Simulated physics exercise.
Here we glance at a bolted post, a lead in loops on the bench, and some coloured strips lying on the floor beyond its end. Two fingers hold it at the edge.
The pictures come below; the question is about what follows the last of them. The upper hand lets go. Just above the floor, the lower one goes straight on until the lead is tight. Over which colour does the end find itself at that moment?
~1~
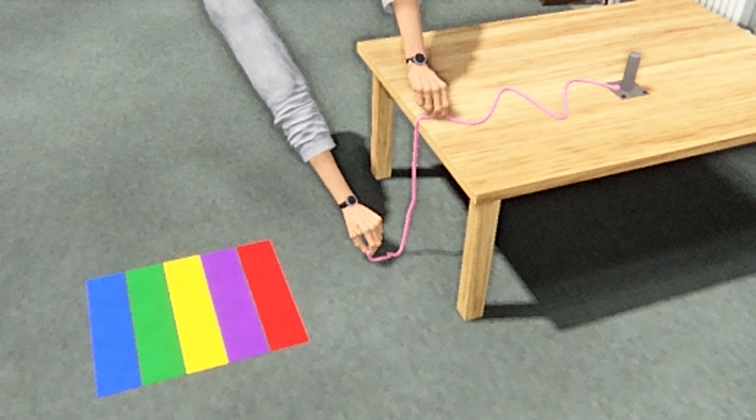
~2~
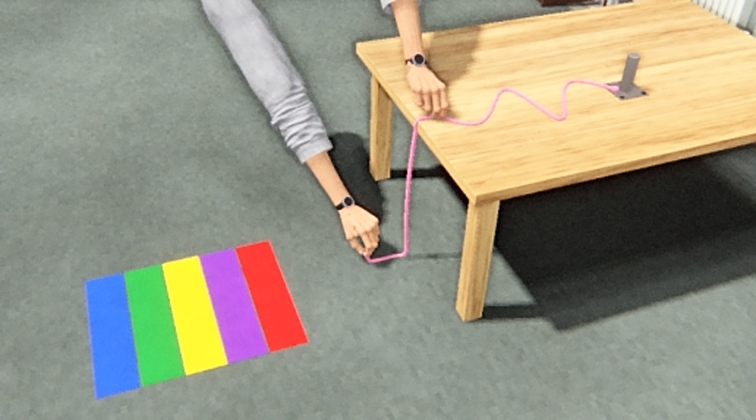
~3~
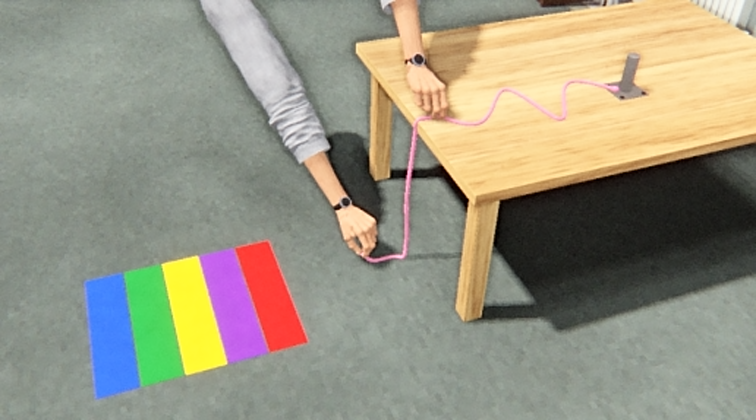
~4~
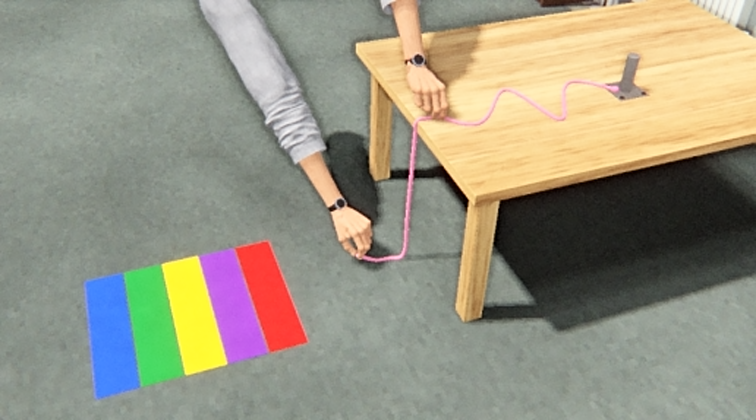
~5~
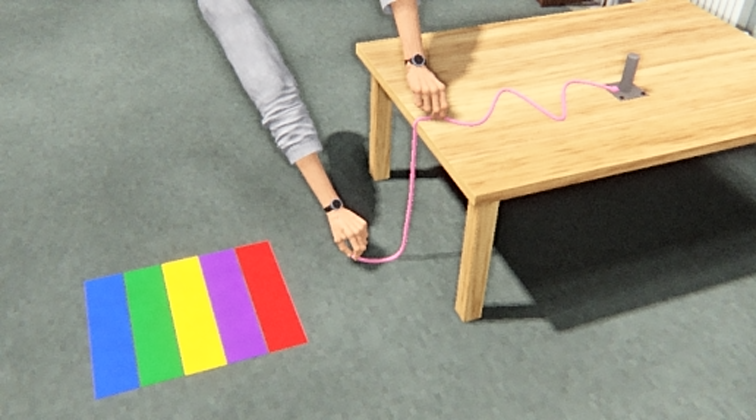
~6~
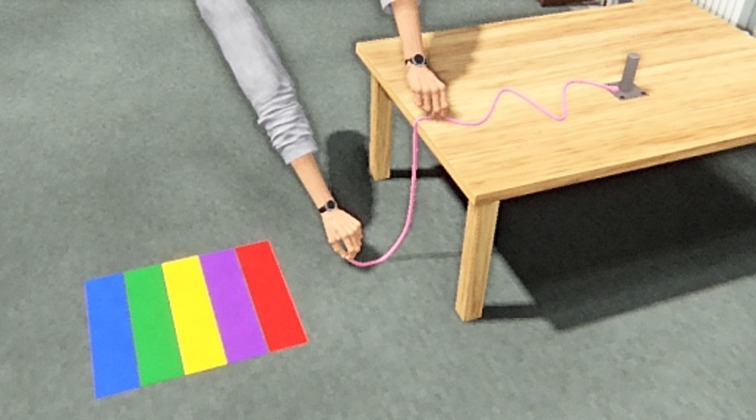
I would say over blue.
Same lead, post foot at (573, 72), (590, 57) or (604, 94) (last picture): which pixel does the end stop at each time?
You'd find it around (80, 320), then (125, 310), and finally (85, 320).
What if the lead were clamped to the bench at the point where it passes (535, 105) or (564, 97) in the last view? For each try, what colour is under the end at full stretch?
In order, yellow and green.
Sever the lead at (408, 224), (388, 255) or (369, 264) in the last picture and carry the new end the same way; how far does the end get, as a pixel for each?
Close to (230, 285) first, close to (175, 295) next, and close to (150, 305) last.
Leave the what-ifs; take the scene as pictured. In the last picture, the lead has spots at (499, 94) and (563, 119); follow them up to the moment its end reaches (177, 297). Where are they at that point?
Well, the first one sits at (422, 126), and the second one sits at (508, 112).
Soon after, end near (177, 297); over yellow.
After that, end near (136, 307); over green.
At the stop, end near (111, 313); over blue. The blue one.
